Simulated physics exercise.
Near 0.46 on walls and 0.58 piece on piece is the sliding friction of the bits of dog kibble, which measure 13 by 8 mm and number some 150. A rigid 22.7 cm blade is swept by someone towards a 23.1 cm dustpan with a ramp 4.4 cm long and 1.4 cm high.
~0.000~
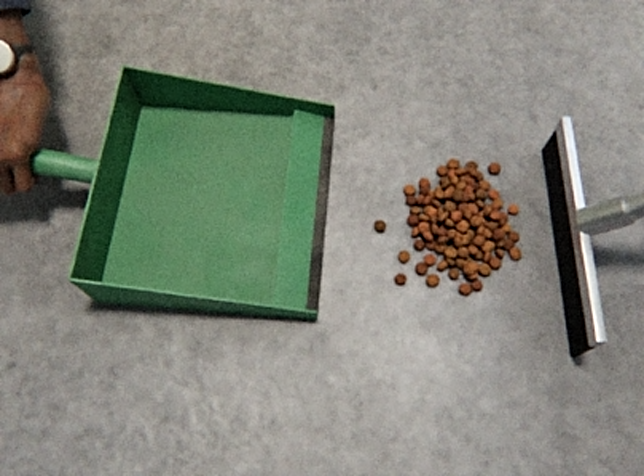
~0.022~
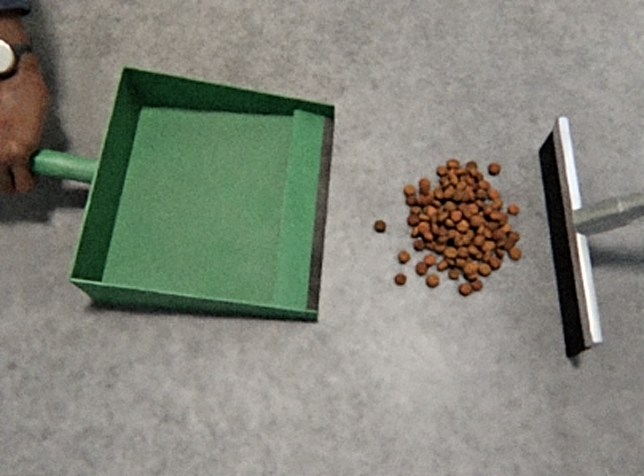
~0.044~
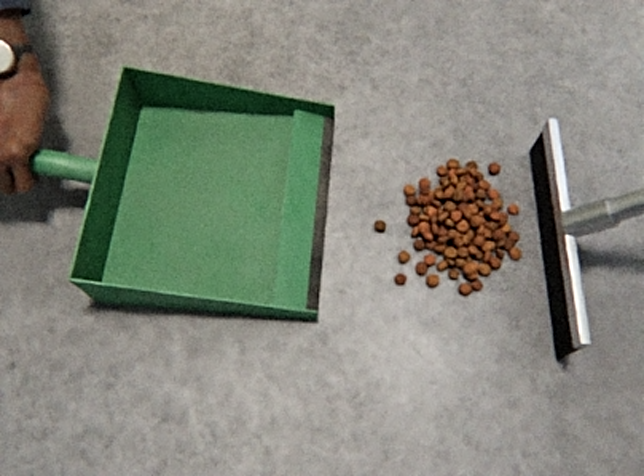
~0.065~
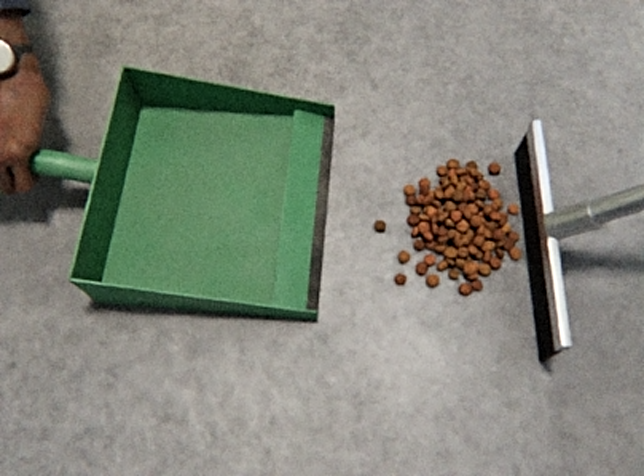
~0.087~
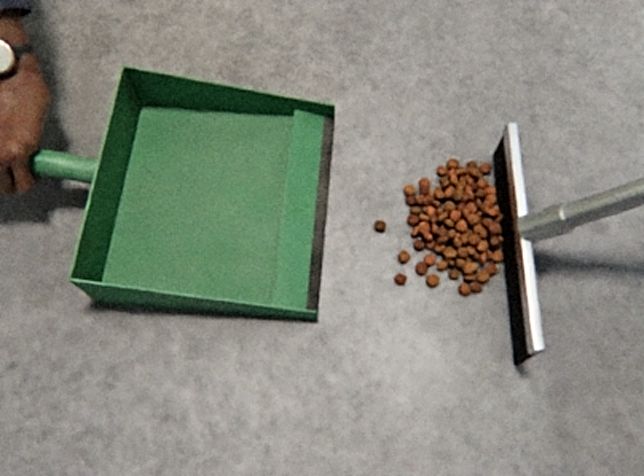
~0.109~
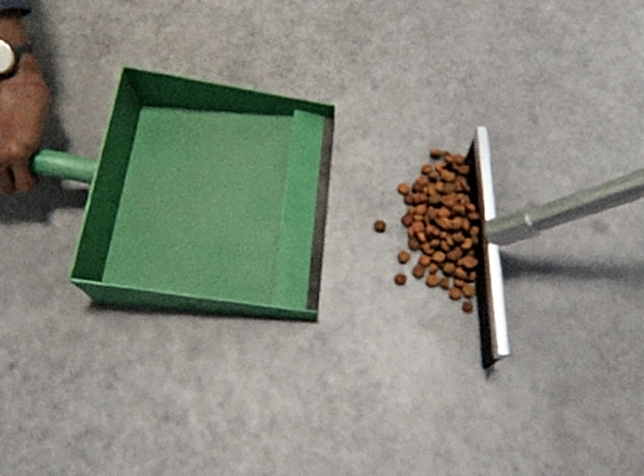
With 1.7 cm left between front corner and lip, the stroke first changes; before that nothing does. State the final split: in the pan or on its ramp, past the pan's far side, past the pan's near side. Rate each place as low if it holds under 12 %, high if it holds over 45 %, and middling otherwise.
Pan - high; far side - low; near side - low.
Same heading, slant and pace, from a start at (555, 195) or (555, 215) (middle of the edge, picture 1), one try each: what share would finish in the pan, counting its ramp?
Roughly 75 % and 75 %.
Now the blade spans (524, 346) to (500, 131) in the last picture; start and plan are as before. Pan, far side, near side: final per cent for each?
That ends as pan 60, far 0, and near 5.
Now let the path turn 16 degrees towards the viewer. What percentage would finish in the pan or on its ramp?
Result: Close to 60 %, ramp counted.
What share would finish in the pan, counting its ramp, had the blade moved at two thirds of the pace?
Share: About 60 %.
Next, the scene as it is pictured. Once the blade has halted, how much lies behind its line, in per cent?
Around 0 in a hundred.
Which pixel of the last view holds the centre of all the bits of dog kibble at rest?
Centre at rest: Approx. (255, 236) px.
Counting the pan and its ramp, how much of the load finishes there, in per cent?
Something like 70 percent.
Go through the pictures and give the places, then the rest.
Blade from (596, 341) to (562, 127), moved 0.0 cm, 0 of the pieces shifted so far; middle of the pieces at (457, 217); pan at (204, 203), in the first picture.
Blade from (592, 341) to (559, 127), moved 0.4 cm, 0 of the pieces shifted so far; middle of the pieces at (457, 217), in the second picture.
Blade from (580, 343) to (549, 128), moved 1.4 cm, 0 of the pieces shifted so far; middle of the pieces at (457, 217), in the third picture.
Blade from (562, 345) to (533, 130), moved 3.1 cm, 0 of the pieces shifted so far; middle of the pieces at (457, 217), in the fourth picture.
Blade from (535, 349) to (509, 133), moved 5.5 cm, 32 of the pieces shifted so far; middle of the pieces at (456, 216), in the fifth picture.
Blade from (500, 353) to (479, 136), moved 8.6 cm, 141 of the pieces shifted so far; middle of the pieces at (444, 214); pan at (204, 203). Its pace works out near 1.46 m/s, heading 12 degrees towards the viewer's side, in the sixth picture.
Then, at 0.17 s, middle of the blade 7 cm from the lip; 0 % over the lip, far side 0 %, near side 0 %.
After 0.22 s, middle of the blade 3 cm from the lip; 50 % over the lip, far side 0 %, near side 5 %.
After 0.40 s, middle of the blade 2 cm from the lip; 75 % over the lip, far side 5 %, near side 5 %.
By 1.1 s all is still; pan 70 %, far side 5 %, near side 5 %, in front of the lip or behind the blade 20 %.
